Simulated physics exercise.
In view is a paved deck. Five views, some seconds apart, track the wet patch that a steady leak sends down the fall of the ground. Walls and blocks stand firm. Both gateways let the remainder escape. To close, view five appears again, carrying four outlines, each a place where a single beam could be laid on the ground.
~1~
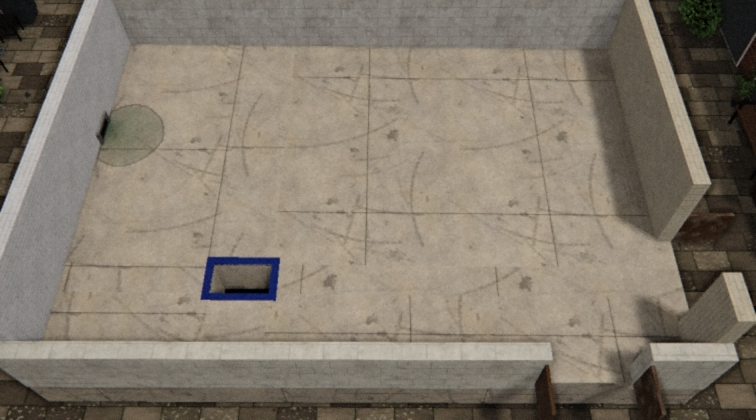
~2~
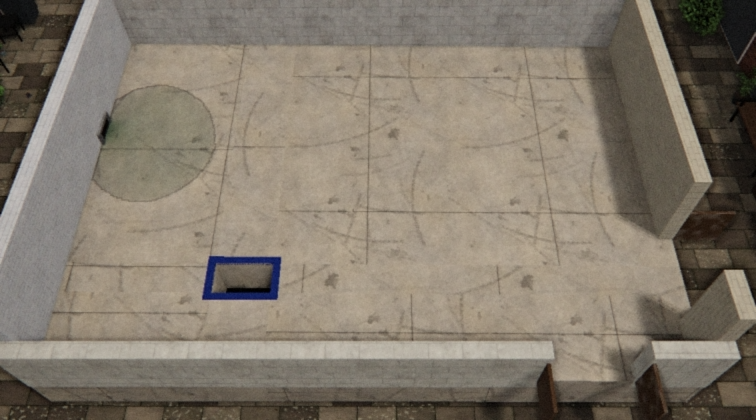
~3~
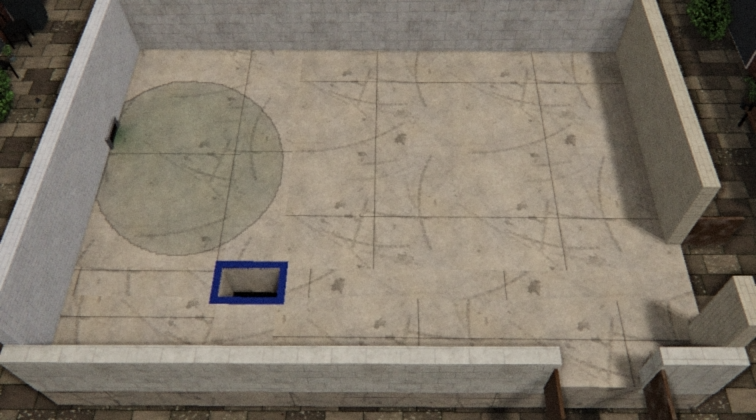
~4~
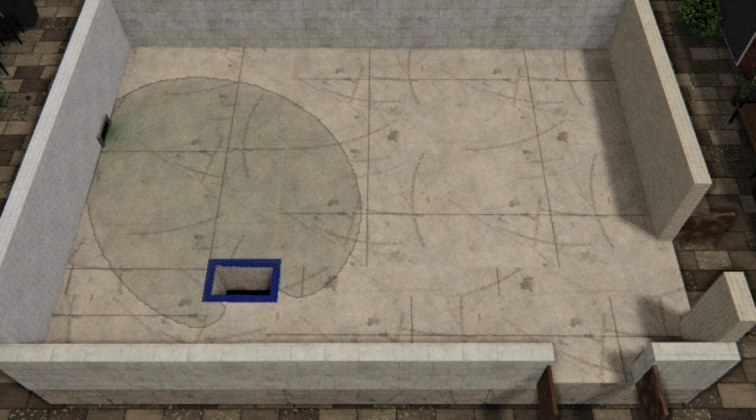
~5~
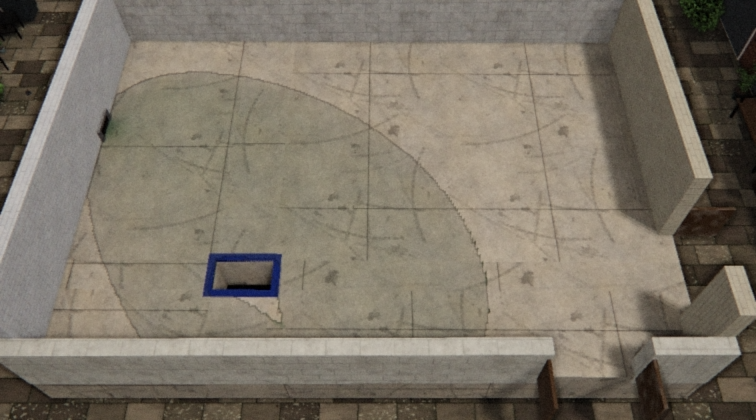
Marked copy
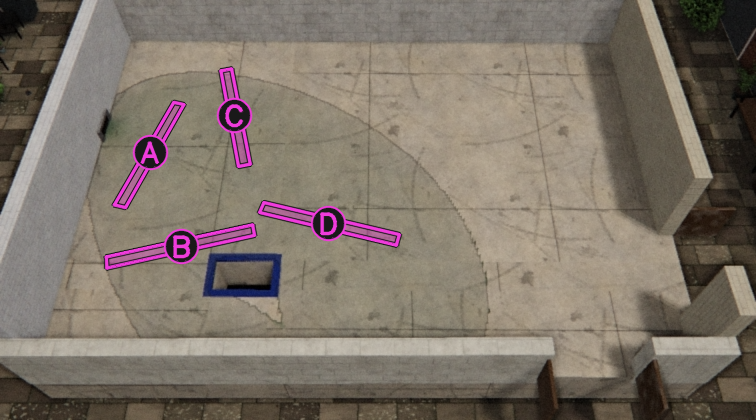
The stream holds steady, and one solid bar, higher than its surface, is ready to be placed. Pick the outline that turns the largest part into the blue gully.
It is C.
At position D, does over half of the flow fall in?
No, it does not.
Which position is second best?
D it is.
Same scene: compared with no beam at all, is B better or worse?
Worse.
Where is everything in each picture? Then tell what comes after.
Outfall at (102, 128); blue gully at (241, 279); open gate at (666, 281); open gate at (583, 367); water covers 2 % of the ground and shows as far out as (155, 136); blue gully still dry.
Water covers 7 % of the ground and shows as far out as (198, 167); blue gully still dry.
Water covers 15 % of the ground and shows as far out as (256, 213); blue gully still dry.
Water covers 26 % of the ground and shows as far out as (334, 267); blue gully taking water.
Water covers 41 % of the ground and shows as far out as (481, 301); blue gully taking water.
On the marked copy, A from (119, 206) to (178, 103); B from (106, 262) to (253, 230); C from (226, 69) to (244, 165); D from (261, 207) to (397, 239).
With A, about 3 % of the stream runs into the blue gully, about 96 % out by the gates.
With B, next to none of the stream runs into the blue gully, about 99 % out by the gates.
With C, about 50 % of the stream runs into the blue gully, about 50 % out by the gates.
With D, about 28 % of the stream runs into the blue gully, about 72 % out by the gates.
